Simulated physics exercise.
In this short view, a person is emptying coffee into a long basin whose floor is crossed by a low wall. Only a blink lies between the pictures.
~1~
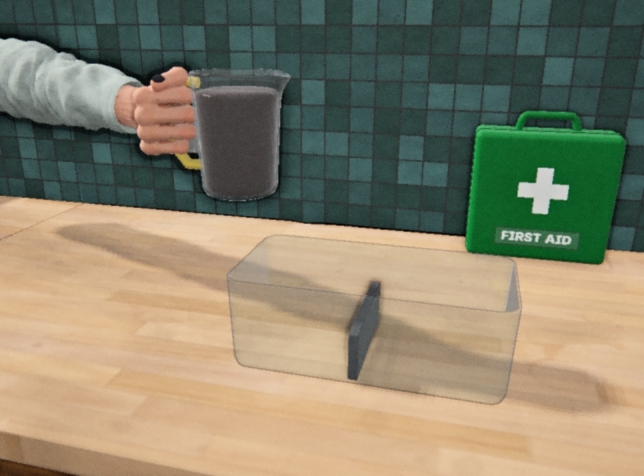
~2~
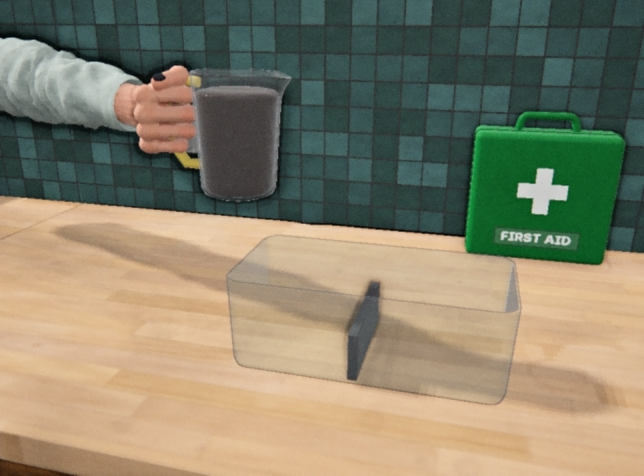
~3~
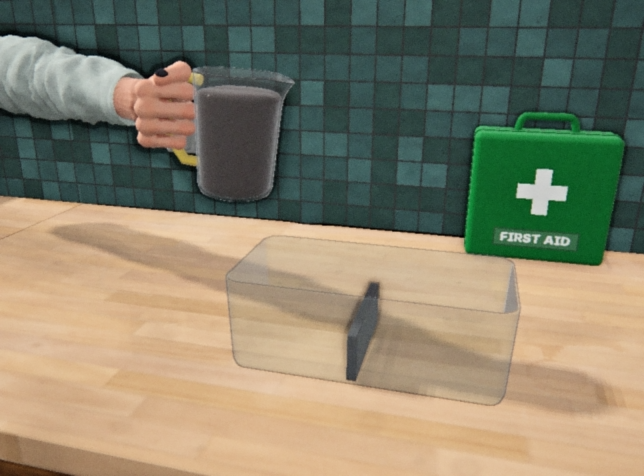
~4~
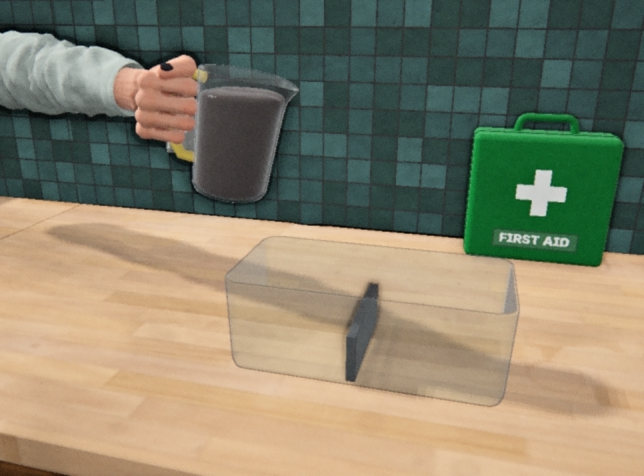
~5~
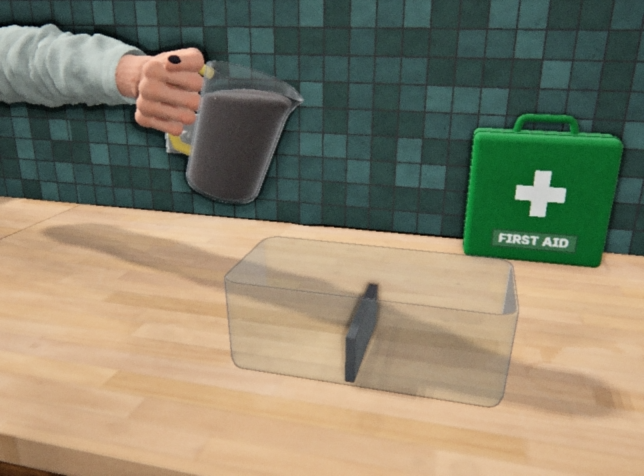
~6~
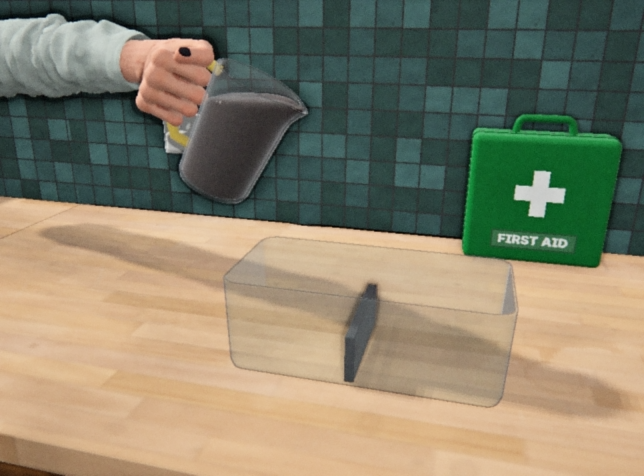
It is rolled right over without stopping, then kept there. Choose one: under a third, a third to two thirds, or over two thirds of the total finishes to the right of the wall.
A third to two thirds finishes to the right of the wall.
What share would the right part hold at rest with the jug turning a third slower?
It comes to near 50 per cent.
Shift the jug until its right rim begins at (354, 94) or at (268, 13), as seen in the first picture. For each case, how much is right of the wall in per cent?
In turn 95 % and 35 %.
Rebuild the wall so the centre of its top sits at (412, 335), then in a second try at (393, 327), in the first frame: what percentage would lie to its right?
In order, near 10 and 5 in a hundred.
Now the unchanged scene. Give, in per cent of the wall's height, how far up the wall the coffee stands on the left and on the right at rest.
Roughly 30 left of the wall, roughly 20 right of it.
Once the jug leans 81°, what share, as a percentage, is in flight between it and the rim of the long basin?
Share: Approx. 20 %.
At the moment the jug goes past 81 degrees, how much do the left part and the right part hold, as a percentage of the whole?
0 percent or so left, 5 percent or so right.
A moment on, the jug is tipped on its side and 73 per cent is still to pour, 2 is left of the wall and 5 right of it.
Next, the jug is tipped on its side and 32 per cent is still to pour, 21 is left of the wall and 26 right of it.
Then the jug is tipped on its side and 9 per cent is still to pour, 38 is left of the wall and 46 right of it.
Later the jug is tipped on its side and 2 per cent is still to pour, 48 is left of the wall and 46 right of it.
In the end 52 per cent lies left of the wall, 46 right of it and 1 outside.
